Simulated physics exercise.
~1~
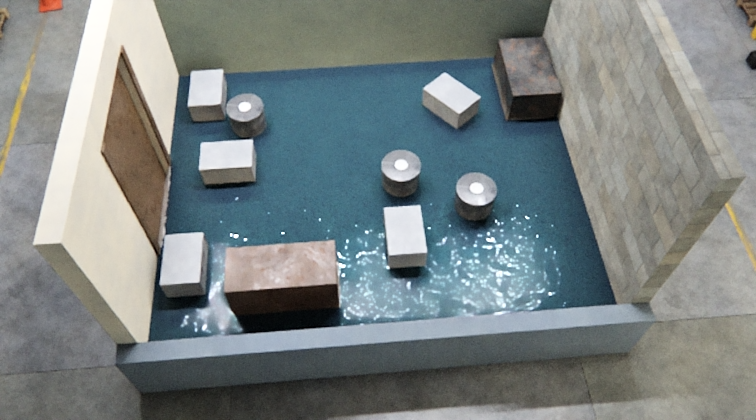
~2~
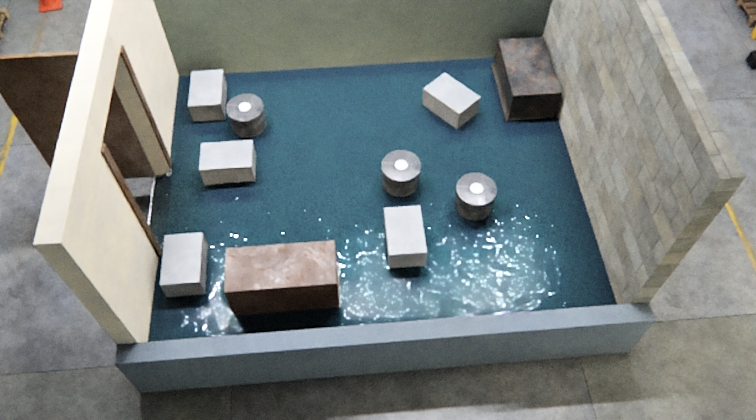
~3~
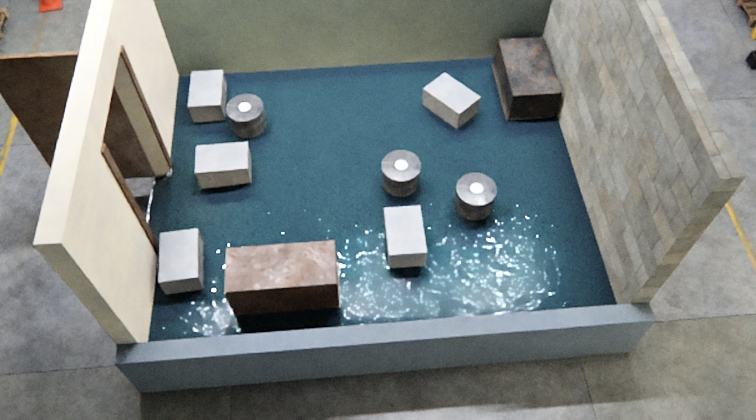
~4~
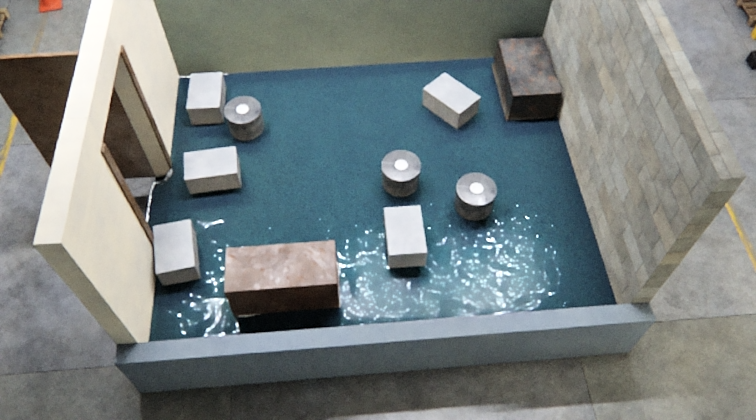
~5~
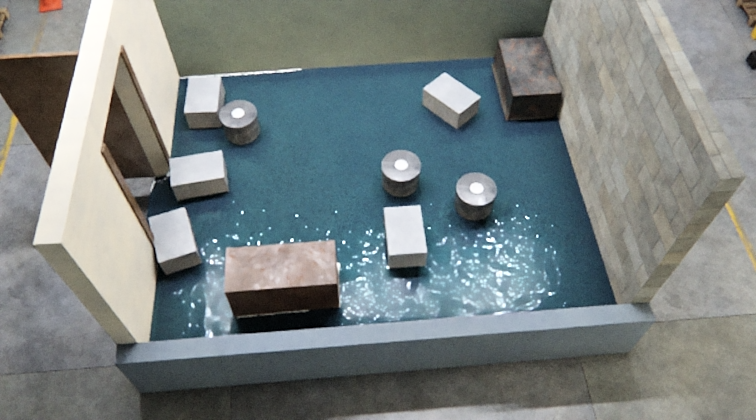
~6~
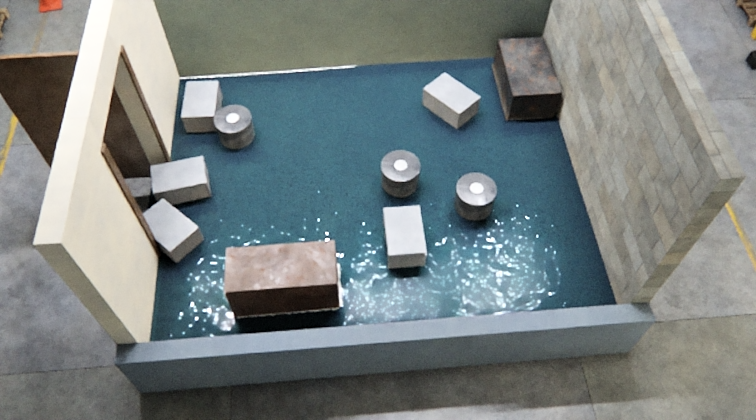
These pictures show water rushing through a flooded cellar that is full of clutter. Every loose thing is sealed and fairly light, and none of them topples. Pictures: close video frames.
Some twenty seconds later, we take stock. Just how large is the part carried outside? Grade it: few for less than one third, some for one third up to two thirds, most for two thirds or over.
Grade: Most.
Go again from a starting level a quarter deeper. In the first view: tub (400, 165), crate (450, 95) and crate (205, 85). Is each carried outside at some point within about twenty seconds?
Okay, in order that's ends up outside, held inside, ends up outside.
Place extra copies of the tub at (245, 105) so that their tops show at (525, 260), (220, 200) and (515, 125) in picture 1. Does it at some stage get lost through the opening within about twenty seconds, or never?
Going one by one, I'd say it doesn't leave, then it leaves, then it doesn't leave.
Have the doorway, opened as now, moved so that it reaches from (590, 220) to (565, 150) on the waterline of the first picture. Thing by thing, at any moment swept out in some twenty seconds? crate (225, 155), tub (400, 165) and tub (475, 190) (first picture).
In that order: Stays, out, washed out.
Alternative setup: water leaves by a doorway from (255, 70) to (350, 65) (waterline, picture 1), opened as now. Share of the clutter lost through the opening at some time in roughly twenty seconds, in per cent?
That comes out at 60 in a hundred.
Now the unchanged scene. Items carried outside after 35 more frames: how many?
I make it 6.
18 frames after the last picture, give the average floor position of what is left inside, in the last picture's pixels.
I'd put it around pixel (367, 189).
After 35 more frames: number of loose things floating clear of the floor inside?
By my tally, 2.
A moment on, 2 of 8 are out; 6 afloat.
Next, 4 of 8 are out; 4 afloat.
Later, 6 of 8 are out; 2 afloat.
In the end, 6 of 8 are out; 2 afloat.
